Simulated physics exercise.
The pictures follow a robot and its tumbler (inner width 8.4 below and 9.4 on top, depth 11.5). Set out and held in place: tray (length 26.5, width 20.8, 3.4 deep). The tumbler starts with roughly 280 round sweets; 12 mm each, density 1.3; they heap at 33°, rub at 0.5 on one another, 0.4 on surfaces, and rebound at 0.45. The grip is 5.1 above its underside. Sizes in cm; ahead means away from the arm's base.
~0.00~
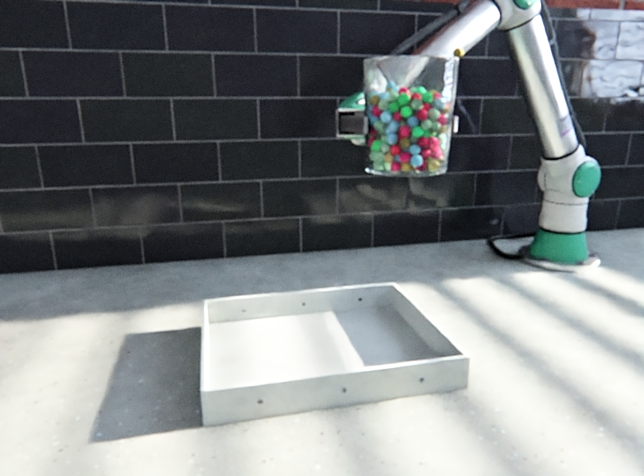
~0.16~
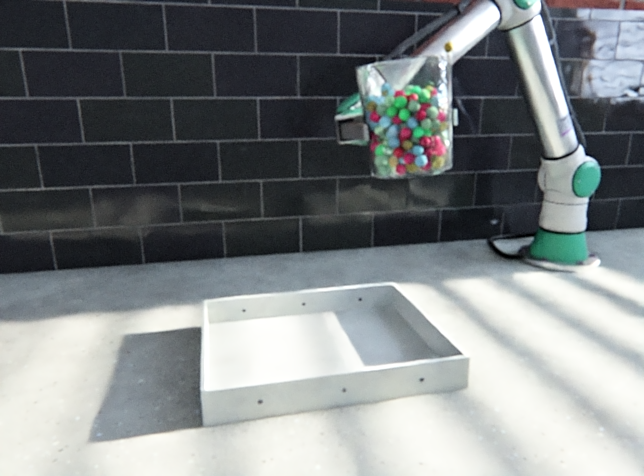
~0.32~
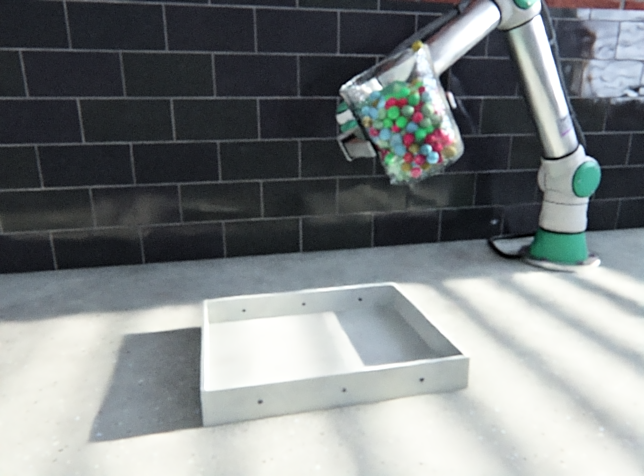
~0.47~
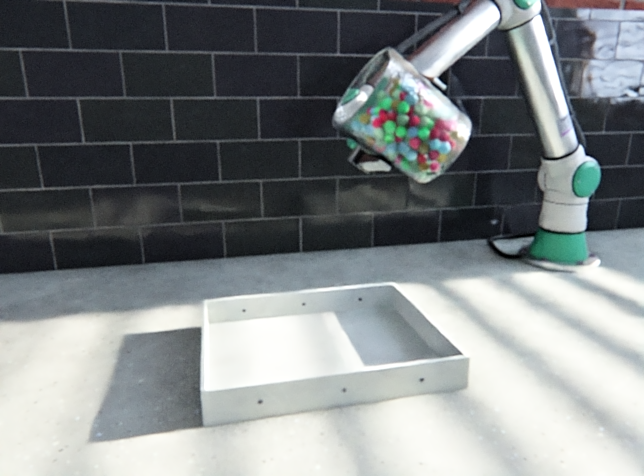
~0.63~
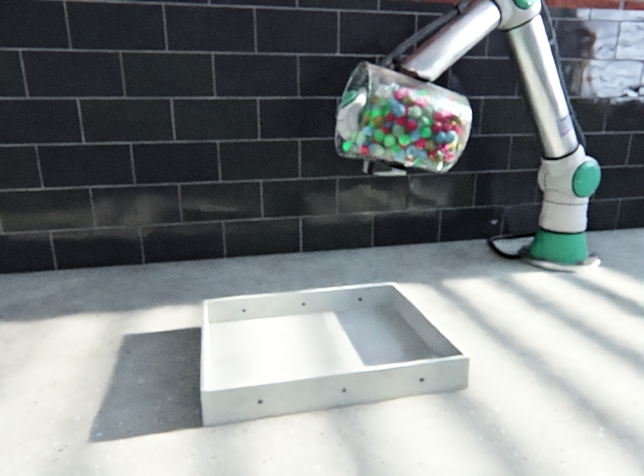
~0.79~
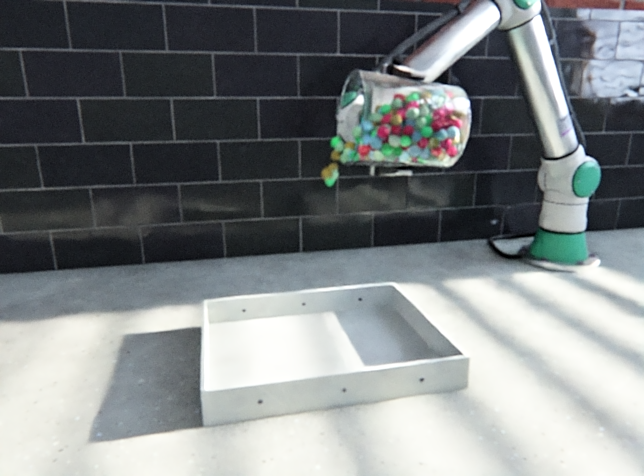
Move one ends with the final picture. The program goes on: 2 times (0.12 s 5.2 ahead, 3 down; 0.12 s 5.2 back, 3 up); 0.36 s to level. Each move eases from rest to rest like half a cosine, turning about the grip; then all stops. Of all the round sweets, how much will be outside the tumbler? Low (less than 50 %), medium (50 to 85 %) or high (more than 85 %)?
Outside the tumbler the share is medium, 50 to 85 %.
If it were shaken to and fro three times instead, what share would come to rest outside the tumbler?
In that case some 70 per cent.
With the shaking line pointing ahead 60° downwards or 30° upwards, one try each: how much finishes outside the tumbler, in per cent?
Some 30 and 95 per cent.
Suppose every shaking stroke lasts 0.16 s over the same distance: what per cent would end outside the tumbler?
It would be near 50 per cent.
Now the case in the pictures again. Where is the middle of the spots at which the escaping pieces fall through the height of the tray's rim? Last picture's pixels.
Near (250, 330).
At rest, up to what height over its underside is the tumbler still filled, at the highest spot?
Some 5.5 cm.
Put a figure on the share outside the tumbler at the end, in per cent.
Some 60 per cent.
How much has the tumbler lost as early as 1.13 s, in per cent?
Some 35 per cent.
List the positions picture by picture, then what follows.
The first frame shows tumbler middle at (408, 118), level; upper third of the load around (407, 107), from x 370 to 460, top at y 55; 283 in the tumbler.
The second frame shows tumbler middle at (407, 118), tilted 8° forward; upper third of the load around (409, 107), from x 370 to 450, top at y 45.
The third frame shows tumbler middle at (405, 119), tilted 29° forward; upper third of the load around (412, 108), from x 365 to 450, top at y 45.
The fourth frame shows tumbler middle at (403, 121), tilted 55° forward; upper third of the load around (412, 108), from x 360 to 455, top at y 85.
The fifth frame shows tumbler middle at (402, 123), tilted 76° forward; upper third of the load around (415, 108), from x 350 to 460, top at y 90.
The sixth frame shows tumbler middle at (402, 124), tilted 84° forward; upper third of the load around (421, 112), from x 330 to 460, top at y 90; 279 in the tumbler, 4 in flight or on a rim.
By 1.13 s, tilted 84° forward, highest piece 26 above the table; 182 in the tumbler, 20 in the tray, 4 on the table or floor, 77 in flight or on a rim.
By 1.46 s, tilted 38° forward, highest piece 30 above the table; 140 in the tray, 110 in the tumbler, 22 on the table or floor, 11 in flight or on a rim.
By 1.83 s, level, highest piece 28 above the table; 150 in the tray, 110 in the tumbler, 23 on the table or floor.
By 2.88 s, level, highest piece 28 above the table; 150 in the tray, 110 in the tumbler, 23 on the table or floor.
Final count, 150 in the tray, 110 in the tumbler, 23 on the table or floor. That is 61 % outside the tumbler.
